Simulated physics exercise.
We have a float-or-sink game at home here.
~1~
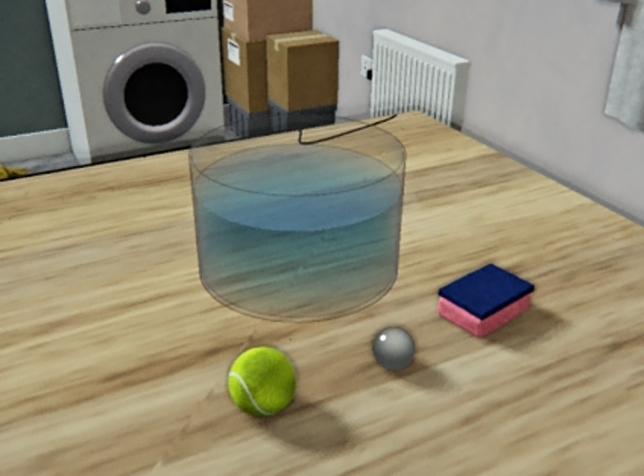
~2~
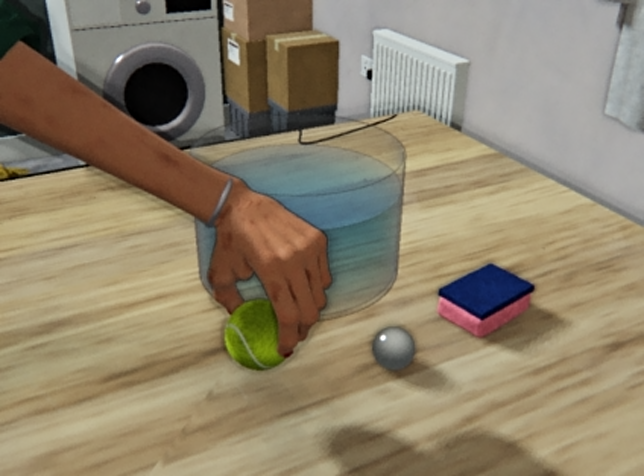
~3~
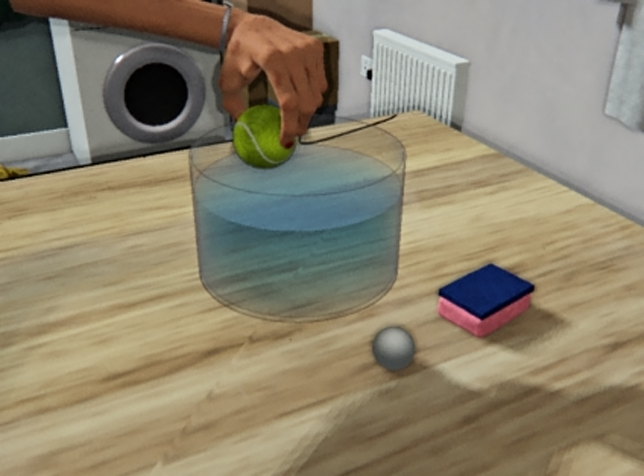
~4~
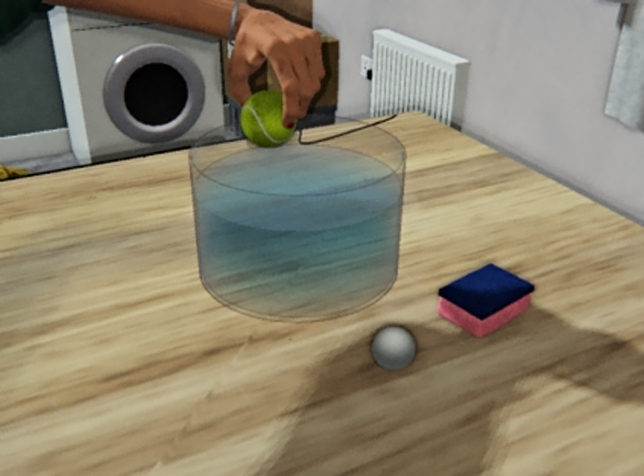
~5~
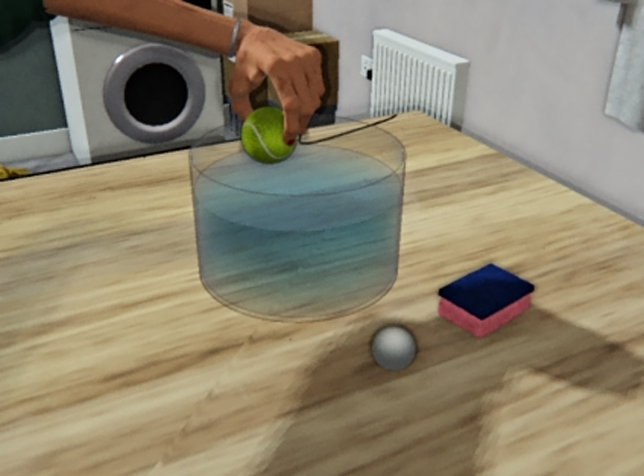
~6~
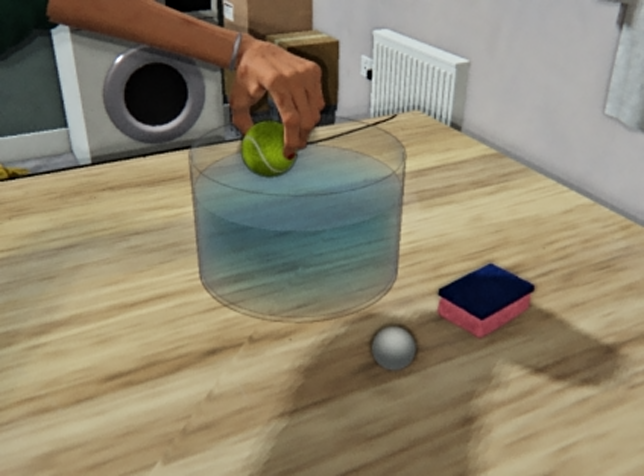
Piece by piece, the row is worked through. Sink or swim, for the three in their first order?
Left one rests at the top, middle one lies at the bottom, right one rests at the top.
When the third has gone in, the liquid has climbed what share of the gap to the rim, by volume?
Result: 6 %.
Next, the tennis ball rides on the surface.
After that, the steel ball sinks.
Finally, the sponge rides on the surface; afloat, tennis ball and sponge.
